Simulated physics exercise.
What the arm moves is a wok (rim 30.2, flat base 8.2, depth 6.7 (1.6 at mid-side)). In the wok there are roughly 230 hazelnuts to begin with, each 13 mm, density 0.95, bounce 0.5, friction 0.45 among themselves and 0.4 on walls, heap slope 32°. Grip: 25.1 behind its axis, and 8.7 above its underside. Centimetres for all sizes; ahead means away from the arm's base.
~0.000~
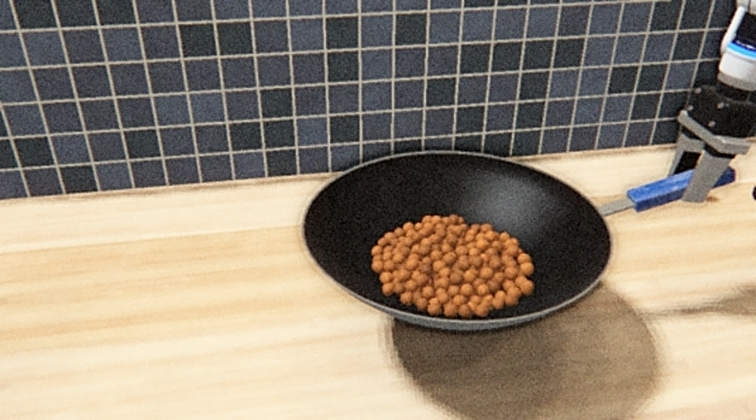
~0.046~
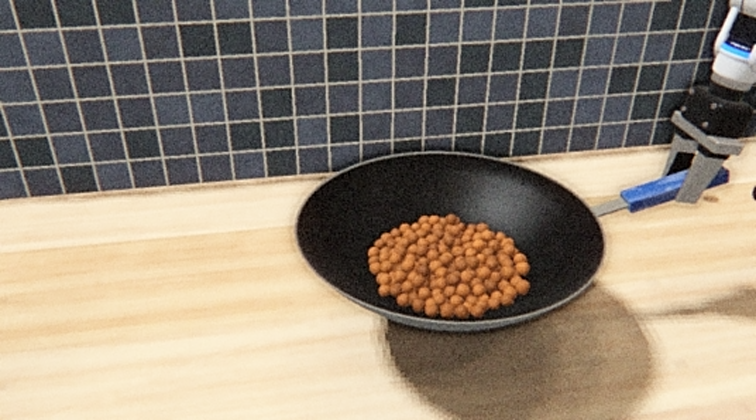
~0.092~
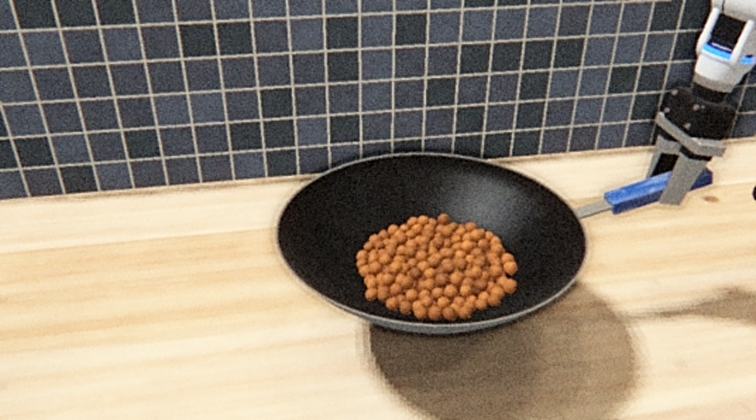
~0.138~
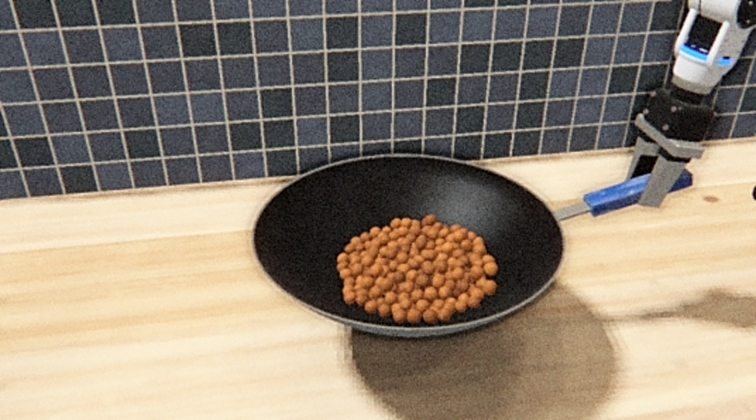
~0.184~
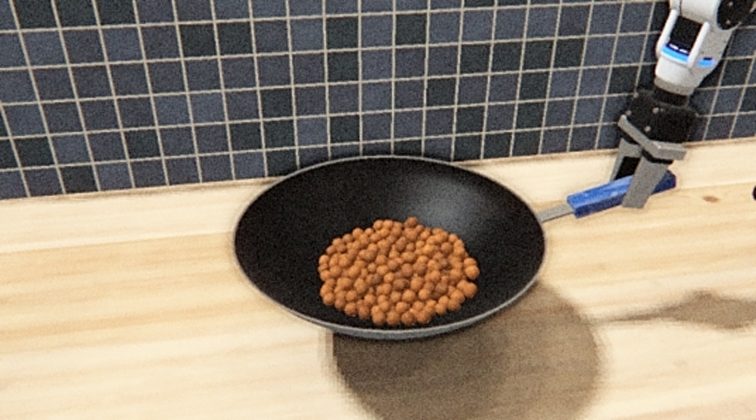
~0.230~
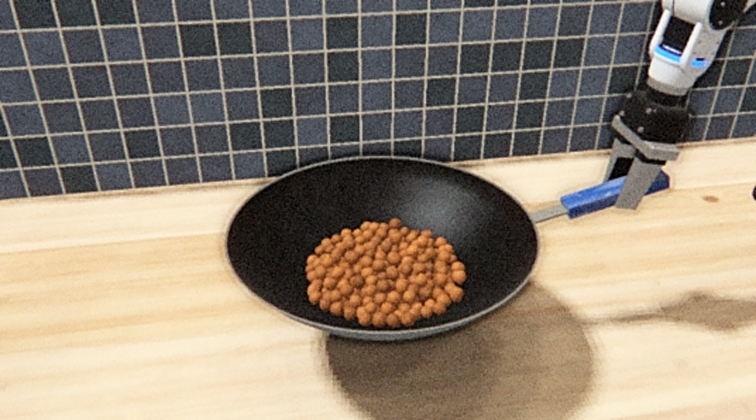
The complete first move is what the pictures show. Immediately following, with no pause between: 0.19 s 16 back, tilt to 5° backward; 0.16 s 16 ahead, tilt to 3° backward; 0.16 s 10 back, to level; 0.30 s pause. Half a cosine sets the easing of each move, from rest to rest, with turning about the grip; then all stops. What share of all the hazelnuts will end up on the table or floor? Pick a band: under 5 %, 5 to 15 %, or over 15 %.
Under 5 %.
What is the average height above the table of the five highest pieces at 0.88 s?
Around 16 cm, I reckon.
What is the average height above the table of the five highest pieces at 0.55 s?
Around 23 cm above the table.
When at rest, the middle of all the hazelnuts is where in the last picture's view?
Roughly at pixel (439, 260).
After 0.55 s, tilted 3° backward, highest piece 24 above the table; 185 in the wok, 44 in flight or on a rim.
After 0.88 s, level, highest piece 19 above the table; 226 in the wok, 3 on the table or floor.
After 1.24 s, level, highest piece 13 above the table; 225 in the wok, 3 on the table or floor, 1 in flight or on a rim.
After 2.29 s, level, highest piece 13 above the table; 225 in the wok, 4 on the table or floor.
At rest, 225 in the wok, 4 on the table or floor. That is 2 % on the table or floor.
